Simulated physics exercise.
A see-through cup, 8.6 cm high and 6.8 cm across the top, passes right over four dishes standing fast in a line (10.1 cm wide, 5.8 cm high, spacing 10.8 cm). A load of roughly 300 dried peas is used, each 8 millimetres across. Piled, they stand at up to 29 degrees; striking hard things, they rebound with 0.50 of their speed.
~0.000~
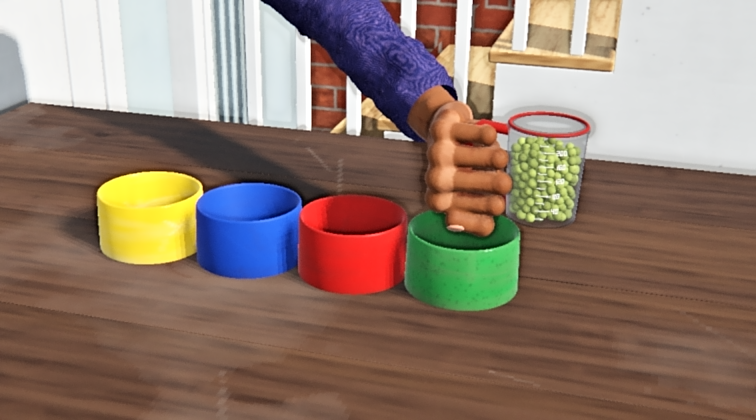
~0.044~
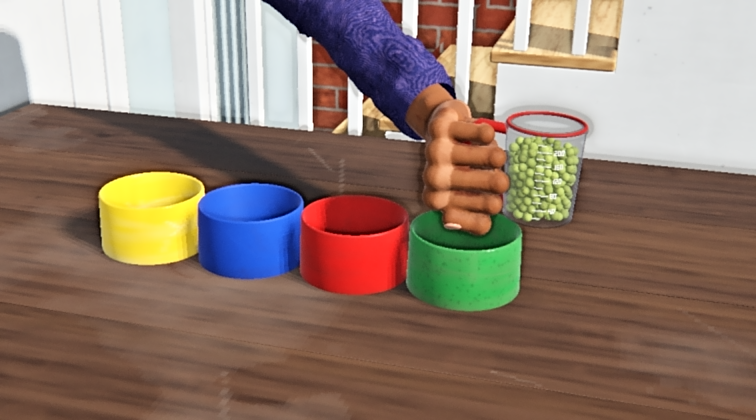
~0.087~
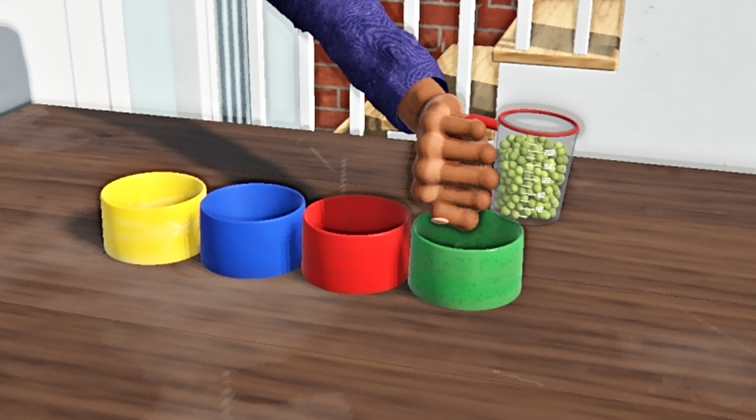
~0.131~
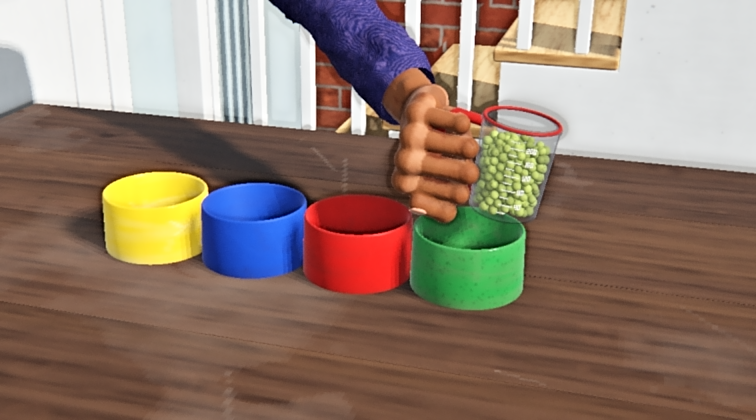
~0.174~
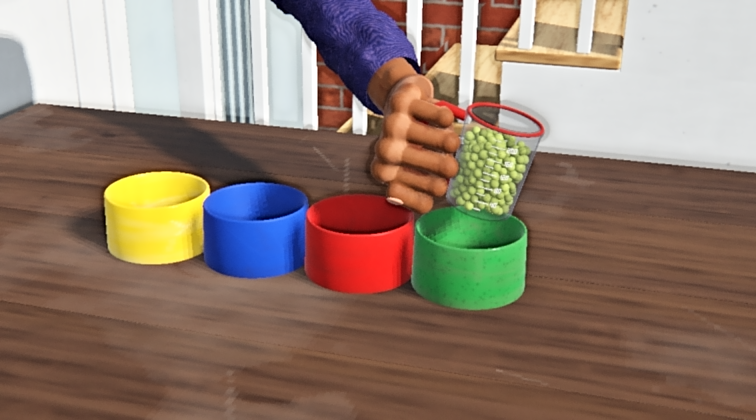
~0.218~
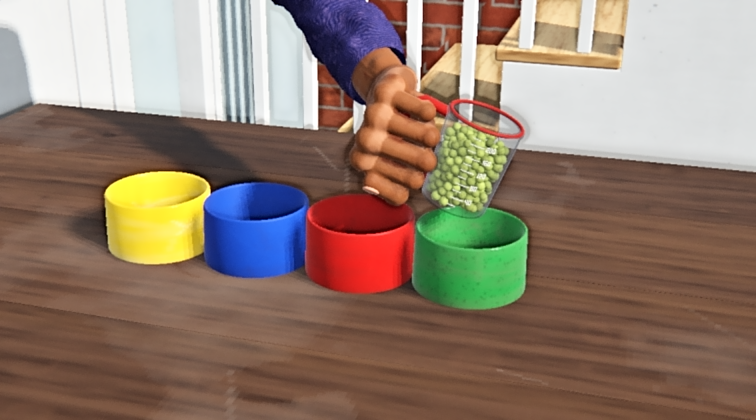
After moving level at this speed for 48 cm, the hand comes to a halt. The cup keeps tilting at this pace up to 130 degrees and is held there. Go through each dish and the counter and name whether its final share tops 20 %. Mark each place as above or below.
Marks: Red below, blue below, green below, yellow above, counter above.
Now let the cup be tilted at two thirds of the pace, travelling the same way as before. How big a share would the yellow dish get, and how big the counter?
Shares - yellow: 80, counter: 20.
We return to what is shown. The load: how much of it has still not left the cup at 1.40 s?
Roughly 5 per cent of the load.
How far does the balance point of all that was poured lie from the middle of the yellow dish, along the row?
About 2 cm, toward lower x.
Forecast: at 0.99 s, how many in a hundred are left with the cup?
Roughly 90 in a hundred.
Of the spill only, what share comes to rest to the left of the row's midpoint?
Some 100 per cent.
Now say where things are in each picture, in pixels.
Cup at (544, 170), tilt 0 degrees, lip at (588, 128), moved 0.0 cm; middle of the pieces at (540, 179); green dish at (464, 229); red dish at (353, 215); blue dish at (249, 202); yellow dish at (150, 190), in the first frame.
Cup at (542, 170), tilt 1 degrees, lip at (586, 128), moved 0.4 cm; middle of the pieces at (538, 179), in the second frame.
Cup at (531, 168), tilt 4 degrees, lip at (577, 129), moved 1.5 cm; middle of the pieces at (527, 177), in the third frame.
Cup at (512, 166), tilt 8 degrees, lip at (561, 130), moved 3.3 cm; middle of the pieces at (507, 174), in the fourth frame.
Cup at (492, 163), tilt 13 degrees, lip at (542, 131), moved 5.3 cm; middle of the pieces at (486, 170), in the fifth frame.
Cup at (470, 160), tilt 18 degrees, lip at (522, 133), moved 7.4 cm; middle of the pieces at (464, 167); green dish at (471, 227); red dish at (360, 214); blue dish at (256, 202); yellow dish at (158, 190). The cup turns about 115 degrees a second and travels 47 cm a second, in the sixth frame.
Then, at 0.68 s, tilt 71 degrees; cup holds 100 %.
After 0.99 s, tilt 107 degrees; cup holds 90 %, yellow 10 %.
After 1.40 s, tilt 130 degrees; cup holds 5 %, yellow 65 %.
By 2.2 s all is still; red 0 %, blue 0 %, green 0 %, yellow 65 %, counter 35 %.
